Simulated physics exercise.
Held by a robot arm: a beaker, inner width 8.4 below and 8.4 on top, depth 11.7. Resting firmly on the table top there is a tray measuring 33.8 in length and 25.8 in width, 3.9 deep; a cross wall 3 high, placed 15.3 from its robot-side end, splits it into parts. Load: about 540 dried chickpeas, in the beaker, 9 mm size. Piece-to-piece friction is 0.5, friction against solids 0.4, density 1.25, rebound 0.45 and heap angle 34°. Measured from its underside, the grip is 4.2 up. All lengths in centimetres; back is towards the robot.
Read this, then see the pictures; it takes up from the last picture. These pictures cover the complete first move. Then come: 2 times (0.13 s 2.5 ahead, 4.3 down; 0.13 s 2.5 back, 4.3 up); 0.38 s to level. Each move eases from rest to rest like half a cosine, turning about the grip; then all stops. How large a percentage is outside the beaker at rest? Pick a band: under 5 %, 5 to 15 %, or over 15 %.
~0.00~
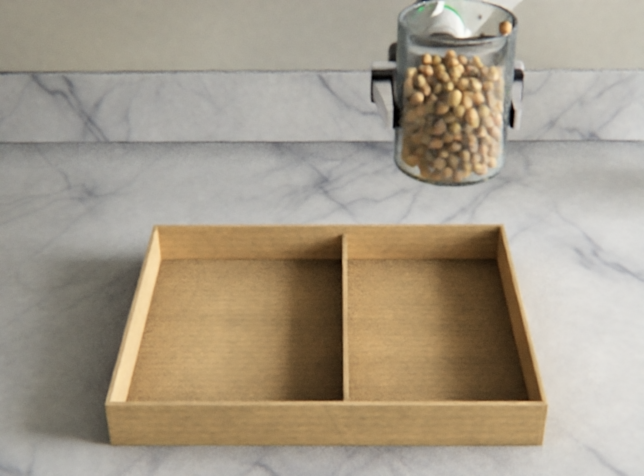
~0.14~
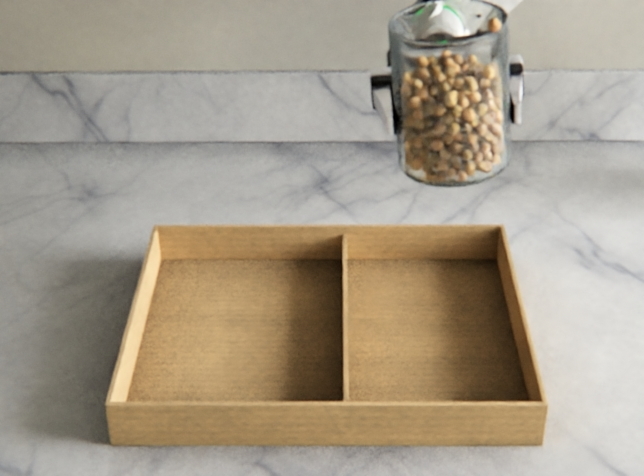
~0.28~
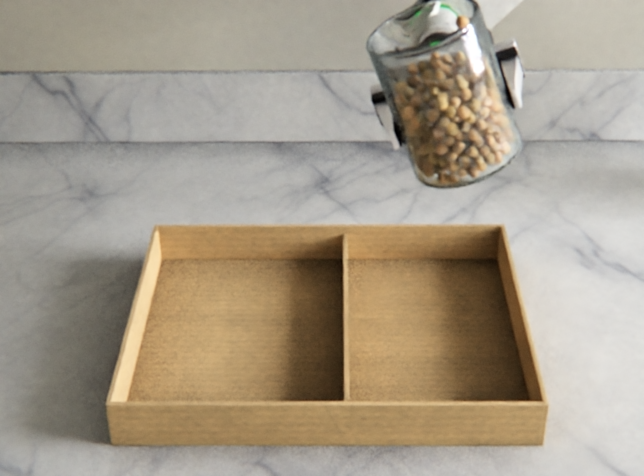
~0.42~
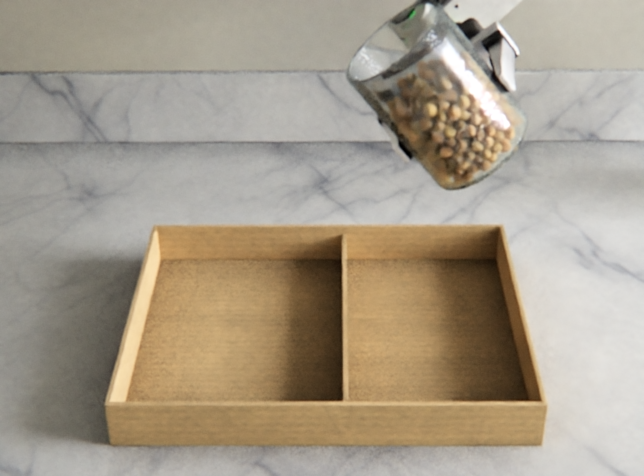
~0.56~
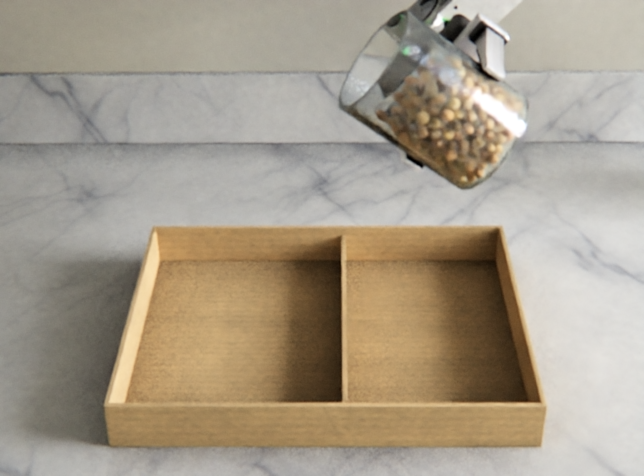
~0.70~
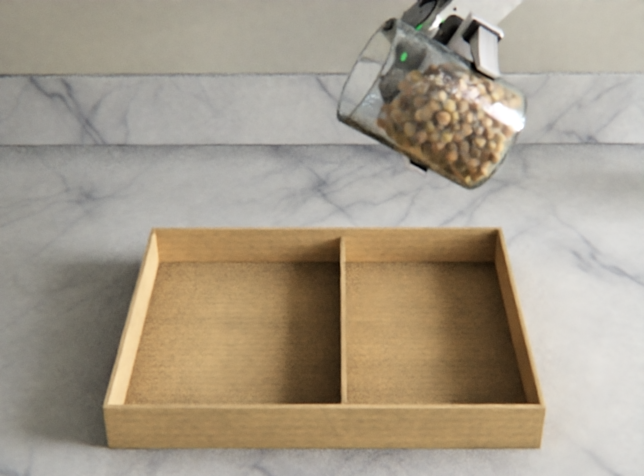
Under 5 %.
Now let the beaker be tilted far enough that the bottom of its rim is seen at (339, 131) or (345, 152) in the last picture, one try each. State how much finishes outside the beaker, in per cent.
Around 0 per cent, then around 10 per cent.
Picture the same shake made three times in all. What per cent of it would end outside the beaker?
It would come to about 0 %.
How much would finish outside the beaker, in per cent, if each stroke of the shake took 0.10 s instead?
The share would be near 0 %.
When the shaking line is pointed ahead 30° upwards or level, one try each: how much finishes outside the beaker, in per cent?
Result: Approx. 20 % and 10 %, one try each.
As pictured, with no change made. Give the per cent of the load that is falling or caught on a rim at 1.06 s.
About 0 per cent.
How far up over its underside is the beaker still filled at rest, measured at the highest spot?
Around 9.0 cm above the underside.
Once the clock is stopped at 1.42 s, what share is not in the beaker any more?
Near 0 per cent.
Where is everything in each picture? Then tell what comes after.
Beaker middle at (453, 94), level; upper third of the load around (453, 94), from x 405 to 505, top at y 30; 537 in the beaker, in the first picture.
Beaker middle at (451, 94), tilted 6° forward; upper third of the load around (455, 94), from x 400 to 500, top at y 25, in the second picture.
Beaker middle at (447, 95), tilted 20° forward; upper third of the load around (458, 94), from x 395 to 510, top at y 20, in the third picture.
Beaker middle at (439, 98), tilted 39° forward; upper third of the load around (459, 92), from x 390 to 515, top at y 60, in the fourth picture.
Beaker middle at (435, 103), tilted 53° forward; upper third of the load around (459, 92), from x 385 to 515, top at y 60, in the fifth picture.
Beaker middle at (433, 106), tilted 59° forward; upper third of the load around (460, 95), from x 385 to 515, top at y 65; 537 in the beaker, in the sixth picture.
After 1.06 s, tilted 59° forward, highest piece 23 above the table; 537 in the beaker.
After 1.42 s, tilted 27° forward, highest piece 27 above the table; 537 in the beaker.
After 1.80 s, level, highest piece 28 above the table; 537 in the beaker.
After 2.85 s, level, highest piece 28 above the table; 537 in the beaker.
At rest, 537 in the beaker. That is 0 % outside the beaker.
